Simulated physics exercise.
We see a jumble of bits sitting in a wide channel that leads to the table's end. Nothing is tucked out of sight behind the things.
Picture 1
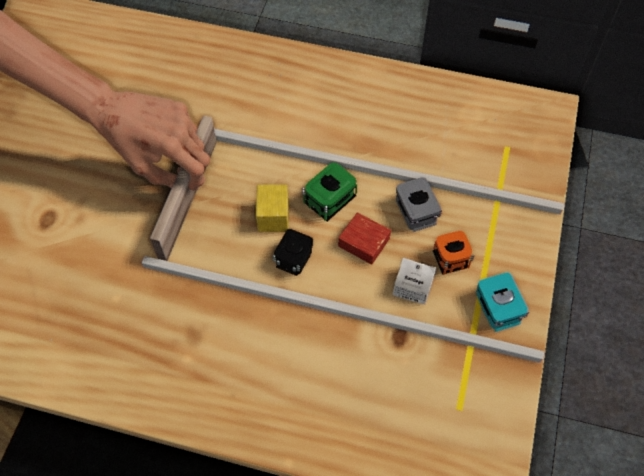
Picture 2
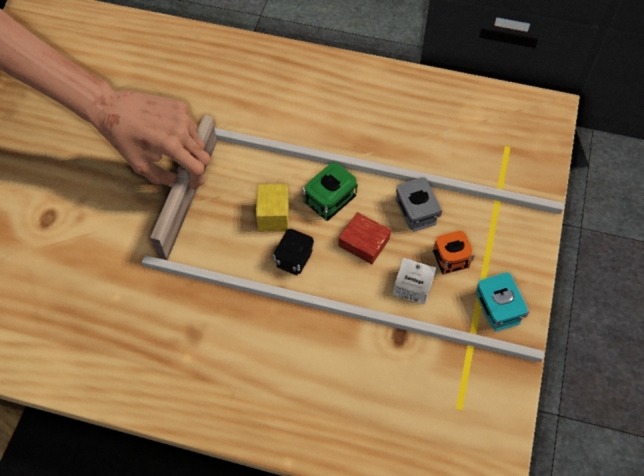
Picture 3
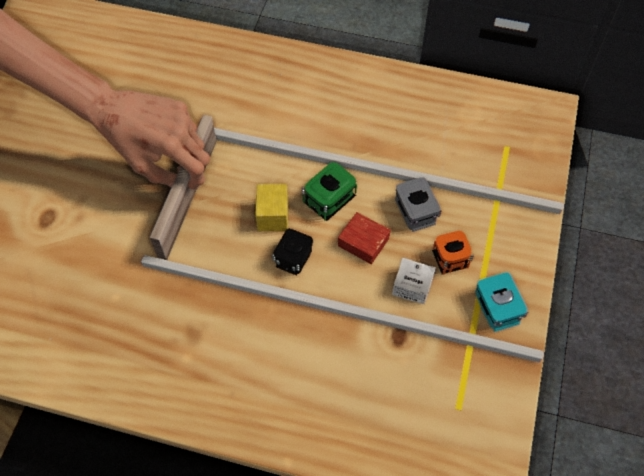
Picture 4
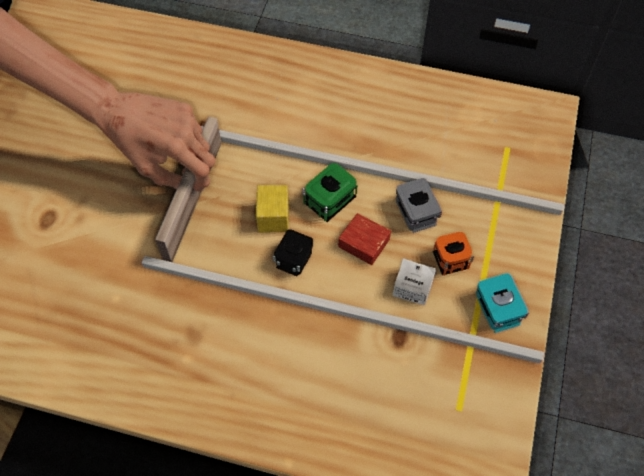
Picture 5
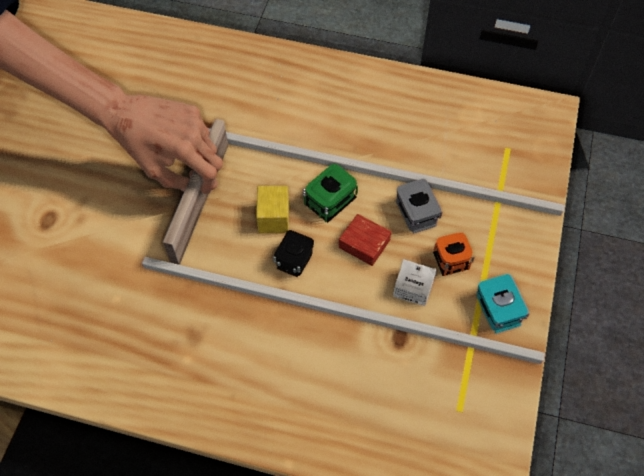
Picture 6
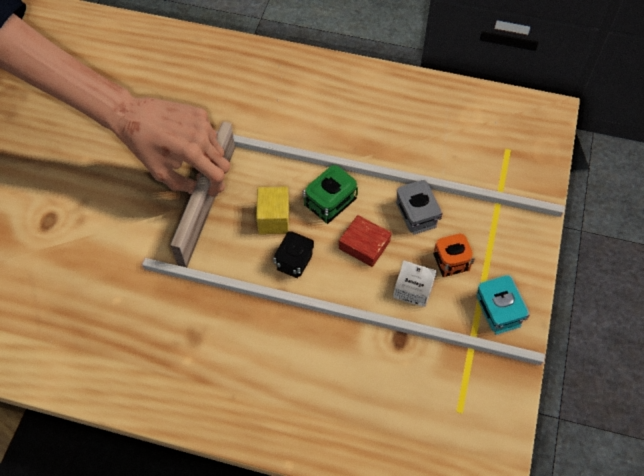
A hand slides a wooden board slightly rightward between two rails, towards scattered coloured blocks and cases that stay still.
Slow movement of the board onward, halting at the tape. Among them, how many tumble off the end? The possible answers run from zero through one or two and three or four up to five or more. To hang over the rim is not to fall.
The push knocks just one or two off.
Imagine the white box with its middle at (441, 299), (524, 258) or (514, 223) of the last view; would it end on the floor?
Keeps its place; Slips off; Slips off.
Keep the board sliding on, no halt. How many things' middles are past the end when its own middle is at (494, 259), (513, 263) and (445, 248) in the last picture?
2; 5; 0.
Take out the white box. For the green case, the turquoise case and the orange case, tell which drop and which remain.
The green case keeps its place, the turquoise case keeps its place and the orange case ends up down.
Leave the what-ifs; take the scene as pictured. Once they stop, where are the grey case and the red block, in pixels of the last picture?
I'd put one close to (545, 239) and the other close to (539, 277).
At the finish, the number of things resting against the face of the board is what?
Contact count: 3.
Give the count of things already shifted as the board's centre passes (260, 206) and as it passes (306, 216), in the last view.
Tally at point one: 1; at point two: 3.
Soon after, none off yet; turquoise case at rest near (501, 305); orange case at rest near (453, 255); white box at rest near (415, 284).
Then, none off yet; turquoise case at rest near (501, 305); orange case moving near (458, 257); white box at rest near (415, 284).
Further on, none off yet; turquoise case moved a little near (520, 311); orange case moved well along near (530, 272); white box moved well along near (485, 299).
At rest, the number that fall off is one or two; fallen, orange case and turquoise case.
